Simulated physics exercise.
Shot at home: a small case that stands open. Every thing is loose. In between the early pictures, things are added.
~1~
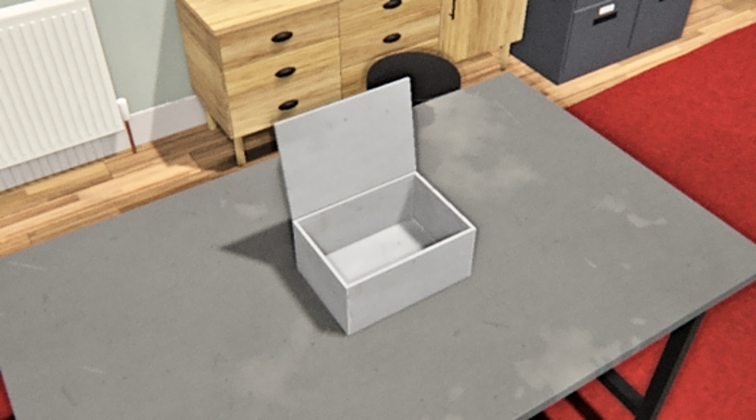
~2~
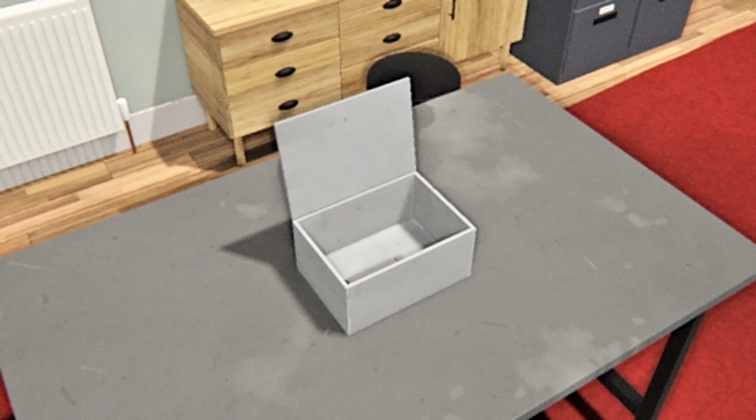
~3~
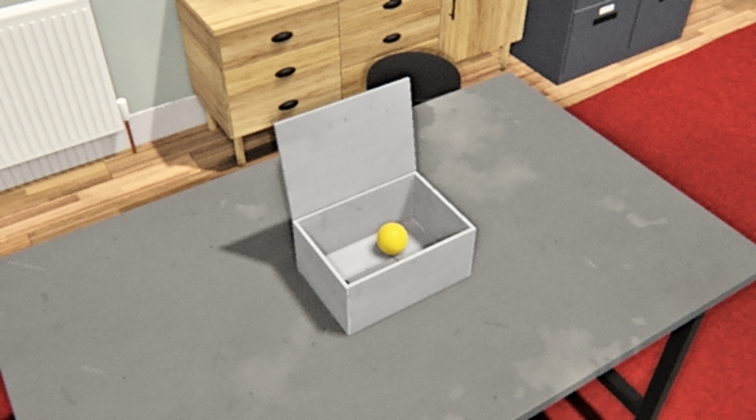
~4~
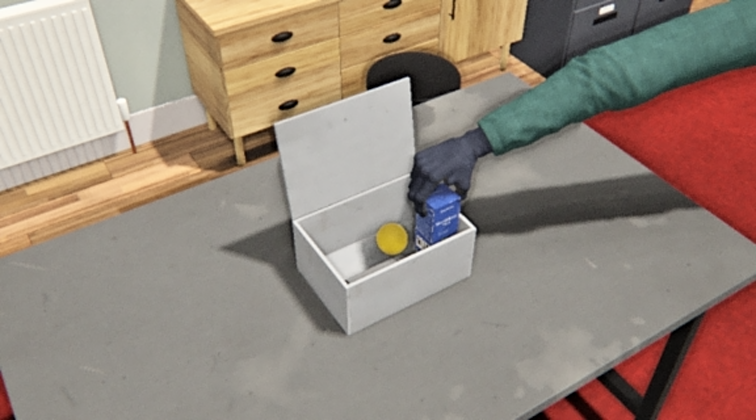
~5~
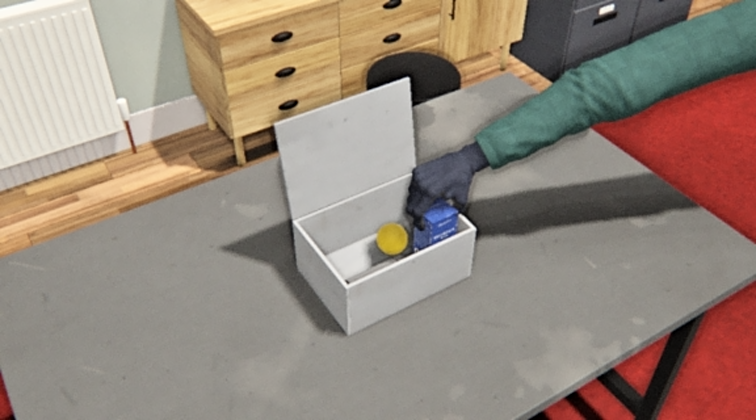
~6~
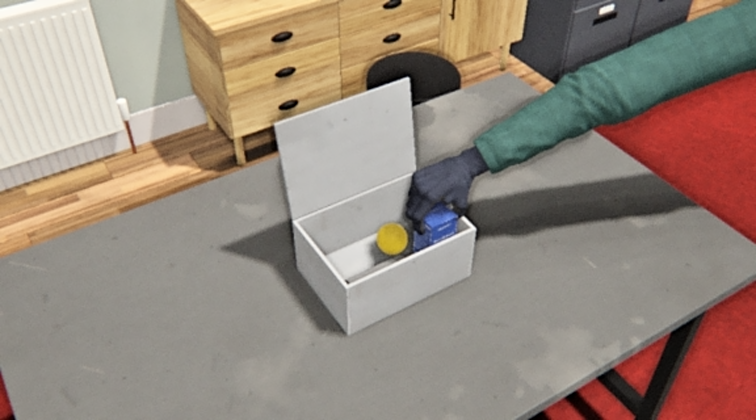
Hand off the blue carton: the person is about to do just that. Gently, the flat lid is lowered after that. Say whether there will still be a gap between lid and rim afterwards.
I reckon the lid never comes to rest closed.
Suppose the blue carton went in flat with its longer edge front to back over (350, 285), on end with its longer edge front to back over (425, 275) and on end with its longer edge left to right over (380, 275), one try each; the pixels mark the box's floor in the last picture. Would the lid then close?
With the first placement it settles down; with the second it remains raised; with the third it settles down.
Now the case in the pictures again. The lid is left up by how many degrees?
The lid sits around 10° above the rim.
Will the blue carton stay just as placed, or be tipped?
Once everything settles, it keeps its original angle.
Then, 1.30 s later than the last frame, lid 75° above the rim.
Then, 1.90 s later than the last frame, lid 37° above the rim.
When it is over, lid 10° above the rim; all 3 as before. End places, in pixels of the last picture, blue carton near (435, 241).
